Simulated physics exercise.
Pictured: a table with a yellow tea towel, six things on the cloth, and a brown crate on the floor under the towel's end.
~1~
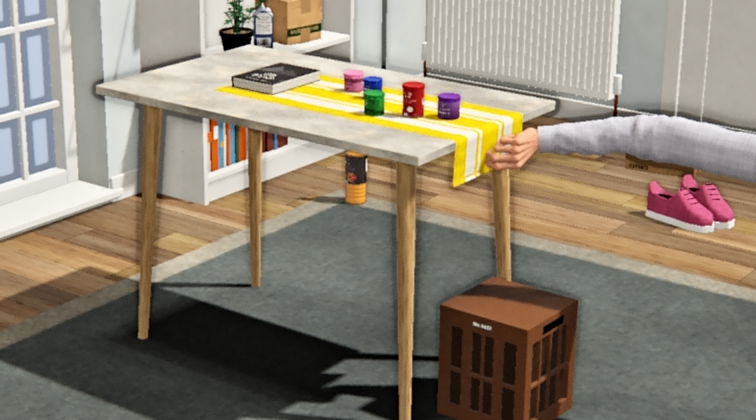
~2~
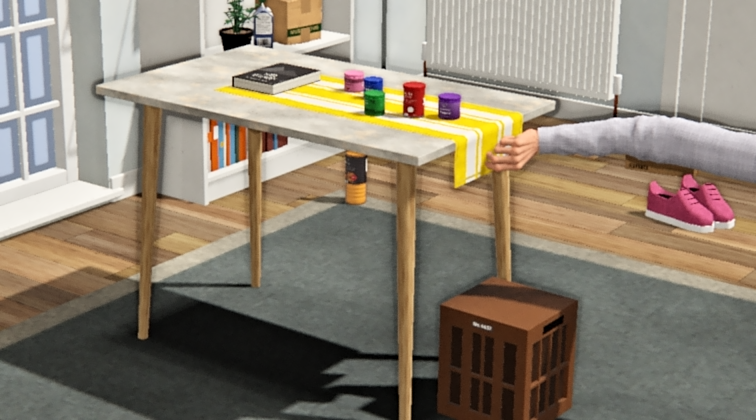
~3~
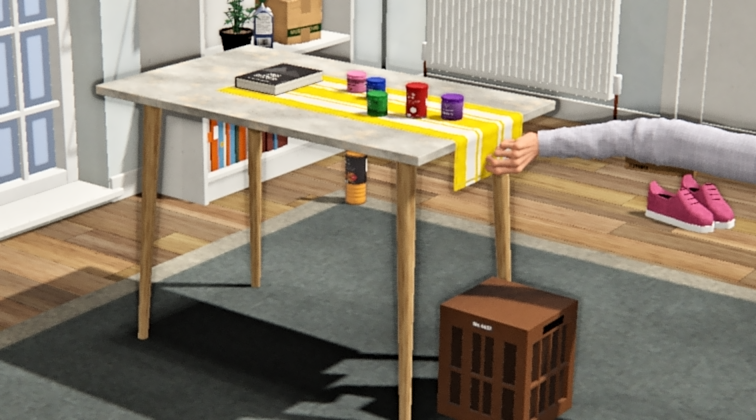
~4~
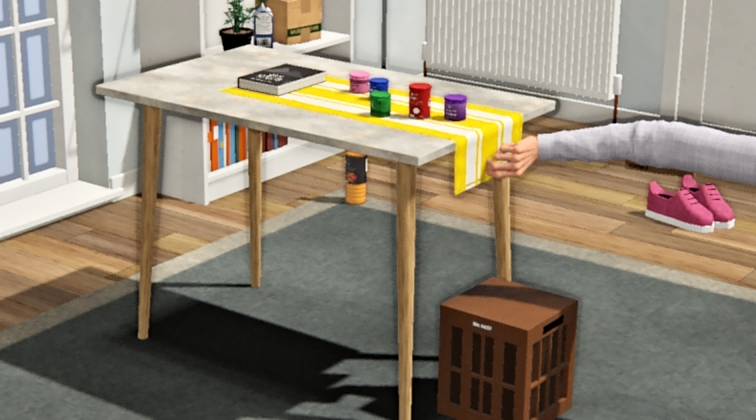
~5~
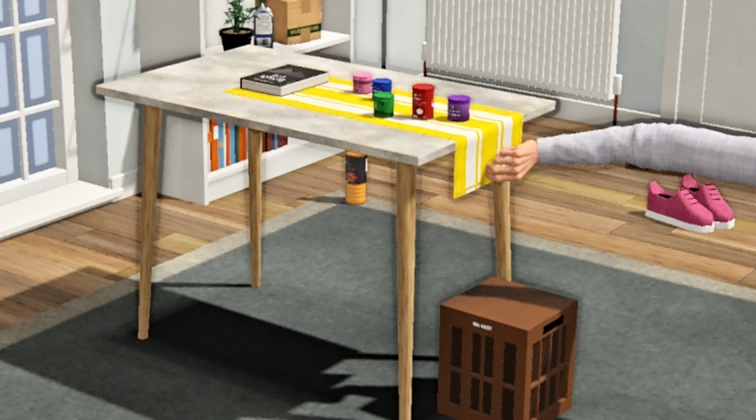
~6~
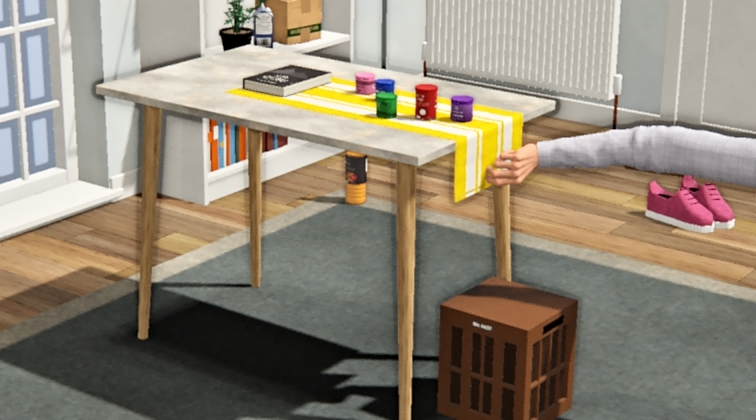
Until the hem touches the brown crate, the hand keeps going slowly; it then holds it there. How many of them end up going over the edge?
Just three fall.
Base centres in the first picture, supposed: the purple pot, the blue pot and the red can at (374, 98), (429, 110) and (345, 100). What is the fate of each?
Here's how it goes: The purple pot remains in place, the blue pot leaves the top and the red can remains in place.
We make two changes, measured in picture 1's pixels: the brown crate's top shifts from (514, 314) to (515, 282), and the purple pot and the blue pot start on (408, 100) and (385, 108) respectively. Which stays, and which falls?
The purple pot stays put; the blue pot stays put.
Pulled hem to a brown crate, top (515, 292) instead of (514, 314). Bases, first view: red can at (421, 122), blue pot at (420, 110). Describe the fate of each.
The red can? Lost. The blue pot? Lost.
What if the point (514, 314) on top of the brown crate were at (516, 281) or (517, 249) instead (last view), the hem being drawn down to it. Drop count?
Numbers: 2; 1.
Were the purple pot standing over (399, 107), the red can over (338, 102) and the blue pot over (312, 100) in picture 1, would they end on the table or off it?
Outcome: Purple pot is gone; red can keeps its perch; blue pot keeps its perch.
Early on, hem near (488, 236); purple pot gone.
Midway, hem on the crate; purple pot, red can and green pot gone.
Finally, hem on the crate; purple pot, red can and green pot gone. It carries off three.
